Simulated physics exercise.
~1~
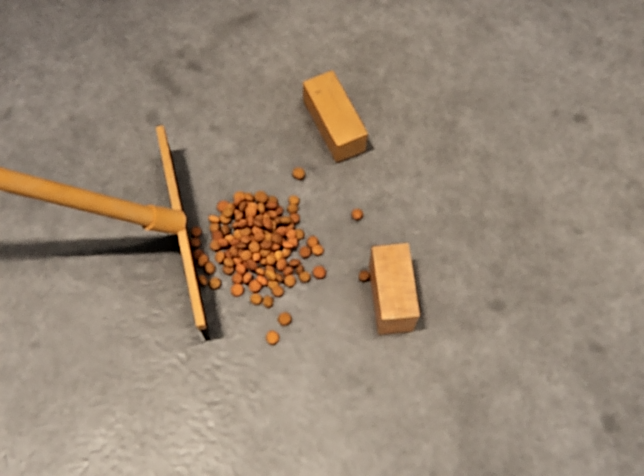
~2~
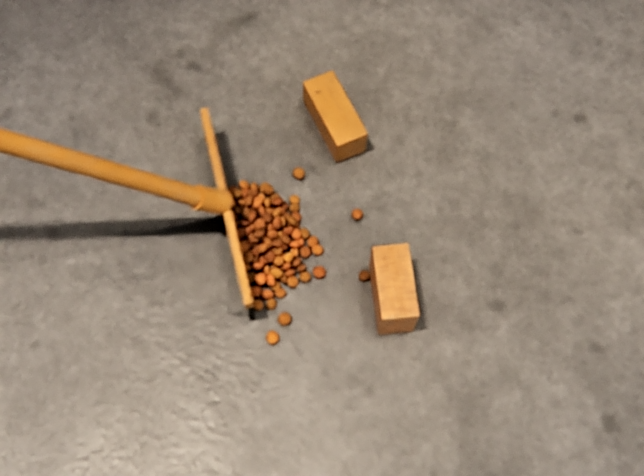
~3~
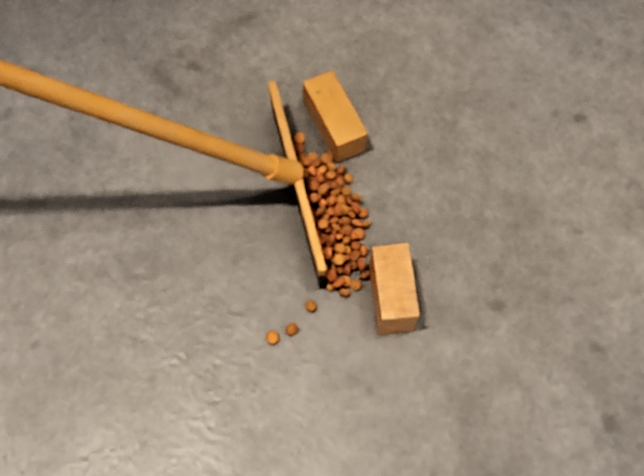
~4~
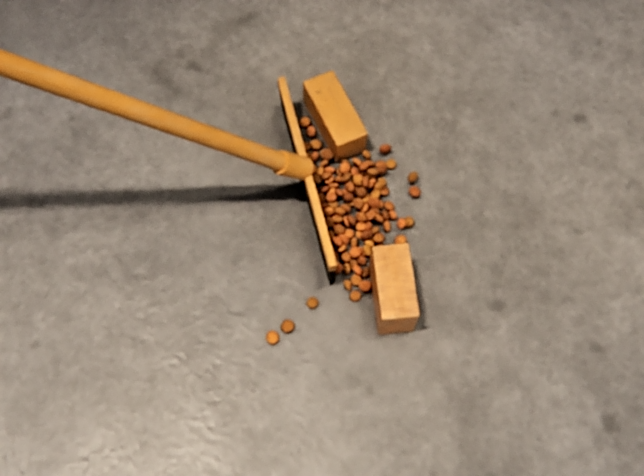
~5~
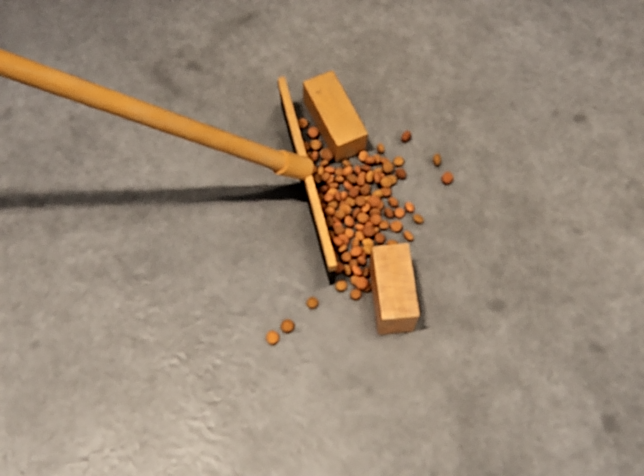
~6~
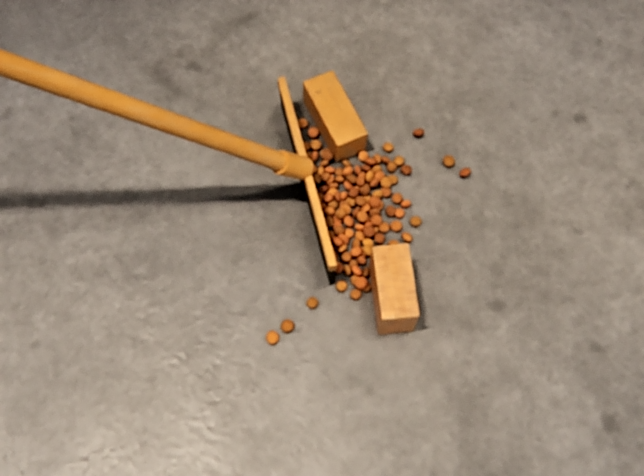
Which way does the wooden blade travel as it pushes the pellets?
The blade travels to the right, toward the two wooden blocks.
At the start, a flat wooden blade on a long handle stands left of a loose heap of small brown pellets on a grey floor, with two wooden blocks set apart on the right. The blade slides right, meets the heap and packs it into a narrow band. It carries the pellets up to the blocks, leaving a few stragglers behind at the lower left. The blade then halts near the upper block, while pellets spill into the gap and a few roll out beyond it. At the end, the blade stays still, with many pellets in the gap and many still held before the blocks.
